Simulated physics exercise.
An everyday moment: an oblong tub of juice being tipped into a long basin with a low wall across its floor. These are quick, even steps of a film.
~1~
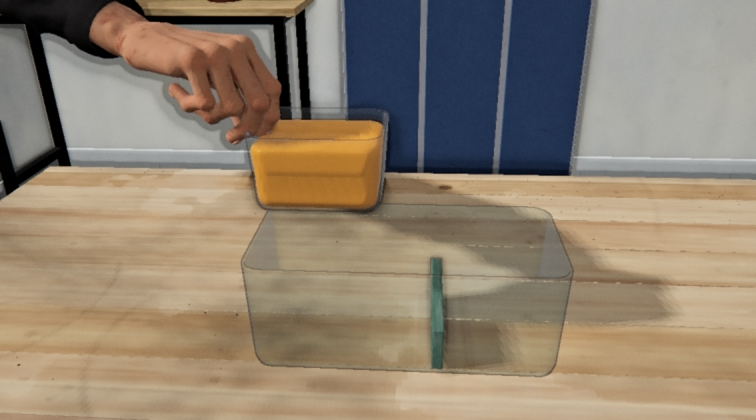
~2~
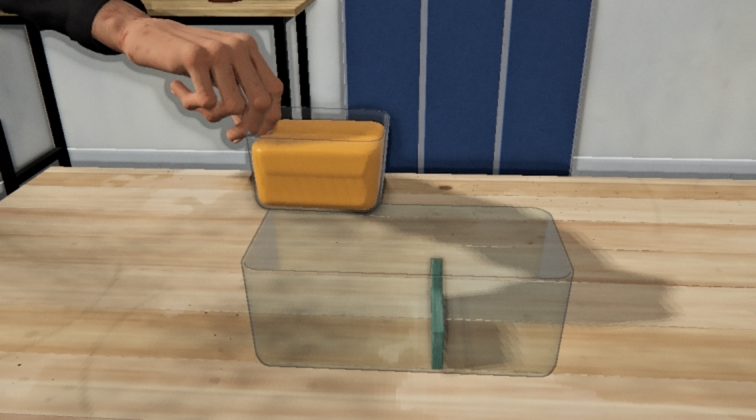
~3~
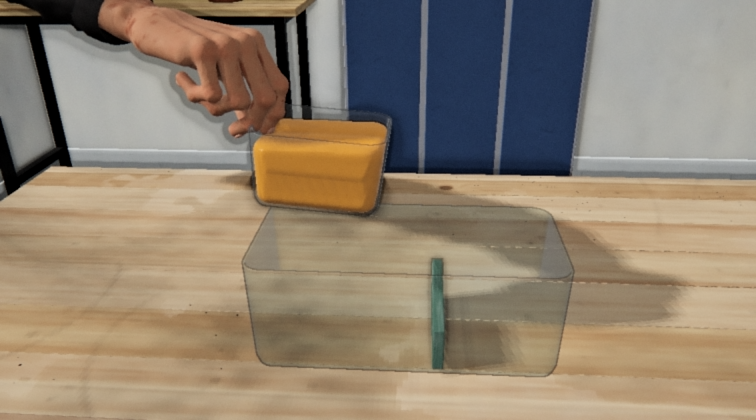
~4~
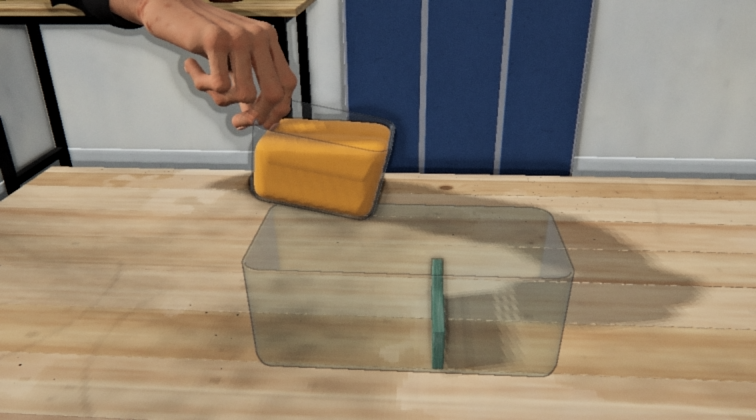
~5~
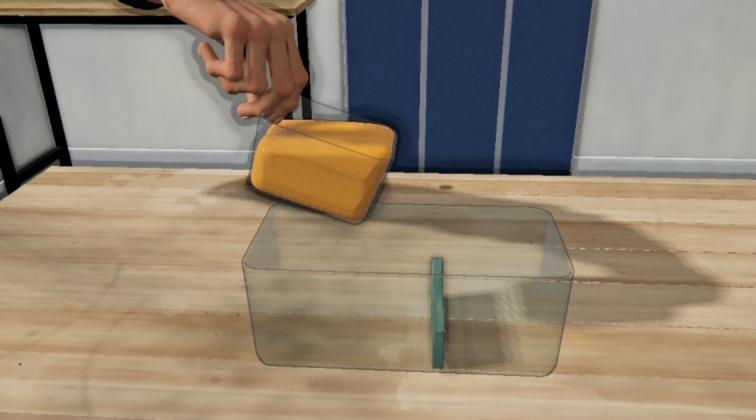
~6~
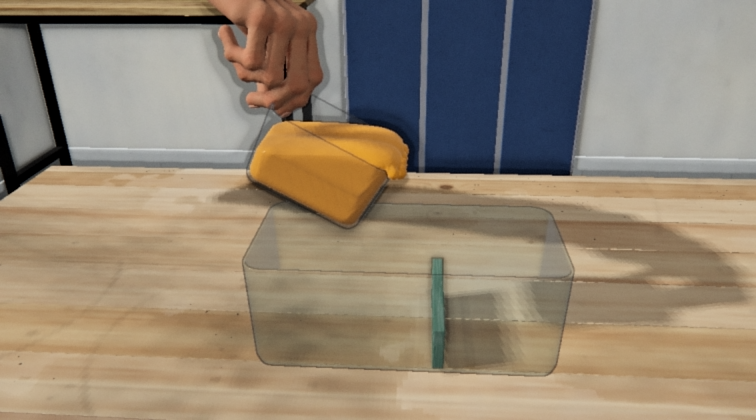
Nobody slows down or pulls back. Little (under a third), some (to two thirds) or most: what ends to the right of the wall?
In the end between a third and two thirds is right of the wall.
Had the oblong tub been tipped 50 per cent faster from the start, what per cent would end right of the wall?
Near 40 %.
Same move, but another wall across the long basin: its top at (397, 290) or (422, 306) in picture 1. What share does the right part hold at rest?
About 85 and 65 per cent.
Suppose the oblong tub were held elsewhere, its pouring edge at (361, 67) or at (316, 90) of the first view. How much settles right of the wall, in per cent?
Roughly 50 per cent, and 5 per cent.
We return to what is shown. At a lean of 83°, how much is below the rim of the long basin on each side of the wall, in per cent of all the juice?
Some 10 per cent left and 35 right.
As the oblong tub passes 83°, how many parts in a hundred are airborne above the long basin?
Near 25 %.
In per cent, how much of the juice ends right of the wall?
Near 55 %.
A moment on, the oblong tub is tipped on its side and 31 per cent is still to pour, 10 is left of the wall and 35 right of it.
Next, the oblong tub is tipped right over and 7 per cent is still to pour, 34 is left of the wall and 57 right of it.
Then the oblong tub is tipped right over and 0 per cent is still to pour, 42 is left of the wall and 56 right of it.
Later the oblong tub is tipped right over and 0 per cent is still to pour, 43 is left of the wall and 57 right of it.
Finally, 43 per cent lies left of the wall, 57 right of it and 0 outside.
